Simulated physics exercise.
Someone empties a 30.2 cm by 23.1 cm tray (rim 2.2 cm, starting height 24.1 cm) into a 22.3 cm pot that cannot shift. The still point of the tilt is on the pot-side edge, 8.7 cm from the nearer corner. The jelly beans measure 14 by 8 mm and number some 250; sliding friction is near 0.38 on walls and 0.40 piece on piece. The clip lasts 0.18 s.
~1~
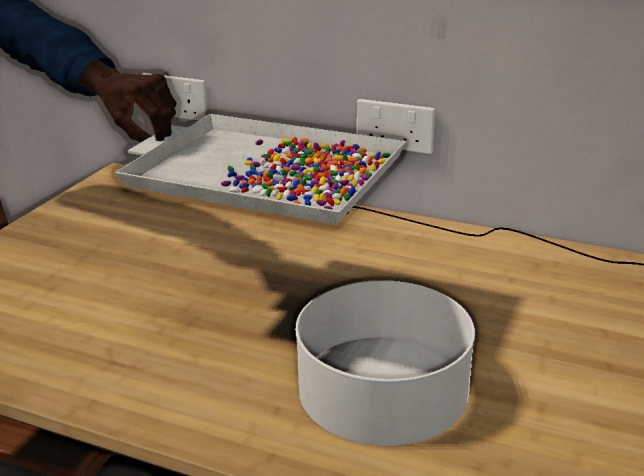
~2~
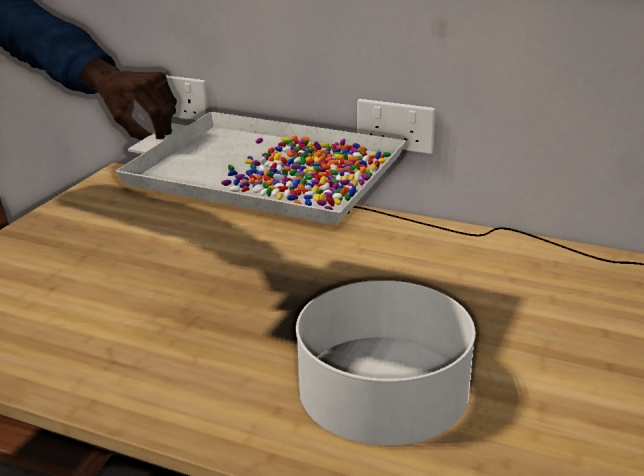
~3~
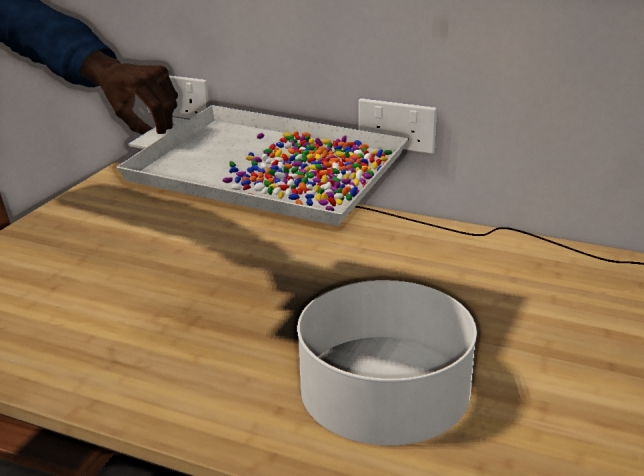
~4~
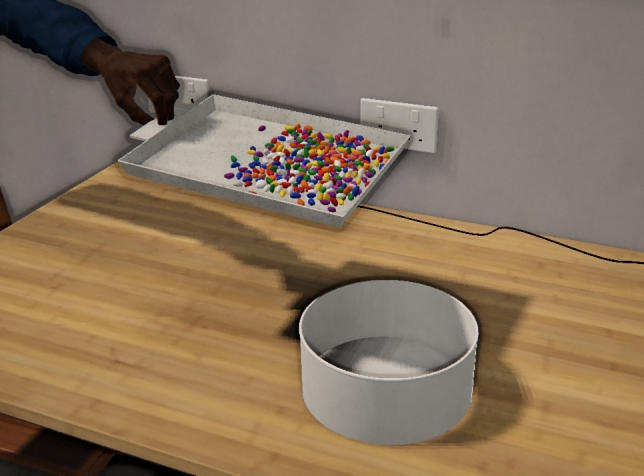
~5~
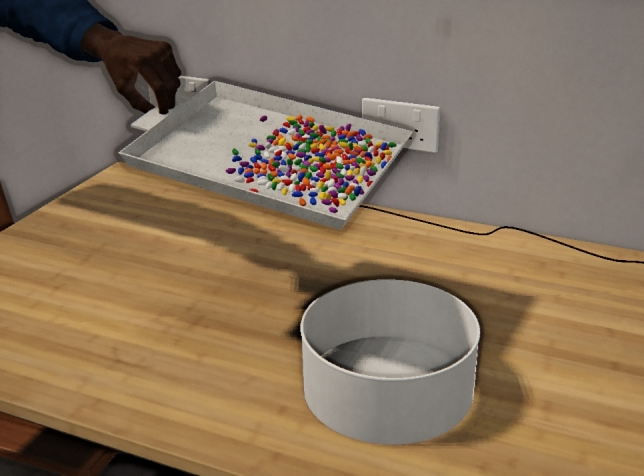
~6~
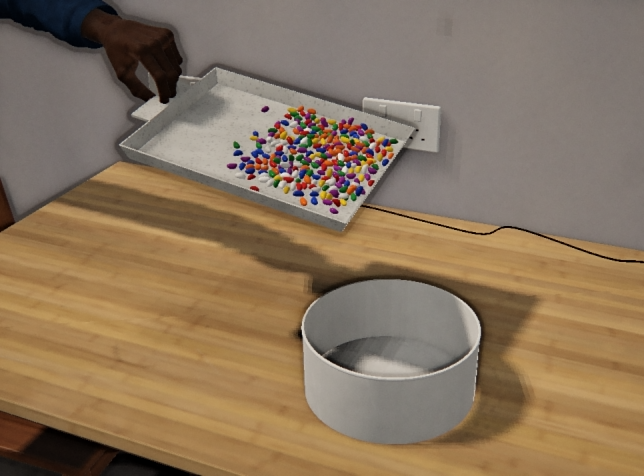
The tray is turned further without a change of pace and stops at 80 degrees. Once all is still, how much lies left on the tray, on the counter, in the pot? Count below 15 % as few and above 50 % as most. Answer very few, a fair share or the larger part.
Tray very few, counter very few, pot the larger part.
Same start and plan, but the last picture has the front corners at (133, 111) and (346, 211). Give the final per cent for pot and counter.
Pot 65, counter 30.
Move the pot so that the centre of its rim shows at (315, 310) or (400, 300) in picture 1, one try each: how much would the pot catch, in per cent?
About 100 and 60 per cent.
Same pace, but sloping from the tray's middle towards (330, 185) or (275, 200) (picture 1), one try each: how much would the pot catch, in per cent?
Some 65 and 85 per cent.
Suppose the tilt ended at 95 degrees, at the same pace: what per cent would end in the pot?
In that case some 100 per cent.
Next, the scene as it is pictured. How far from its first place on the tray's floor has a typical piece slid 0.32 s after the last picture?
About 4 cm.
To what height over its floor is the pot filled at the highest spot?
Some 2.0 cm.
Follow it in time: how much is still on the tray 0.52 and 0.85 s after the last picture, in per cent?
In turn: 90, 10.
Then, 0.32 s after the last picture, tilt 46 degrees; the tray holds 100 %, the pot 0 %.
Then, 0.52 s after the last picture, tilt 68 degrees; the tray holds 90 %, the pot 0 %.
Then, 0.85 s after the last picture, tilt 80 degrees; the tray holds 10 %, the pot 80 %.
In the end, tray 0 %, counter 0 %, pot 100 %.
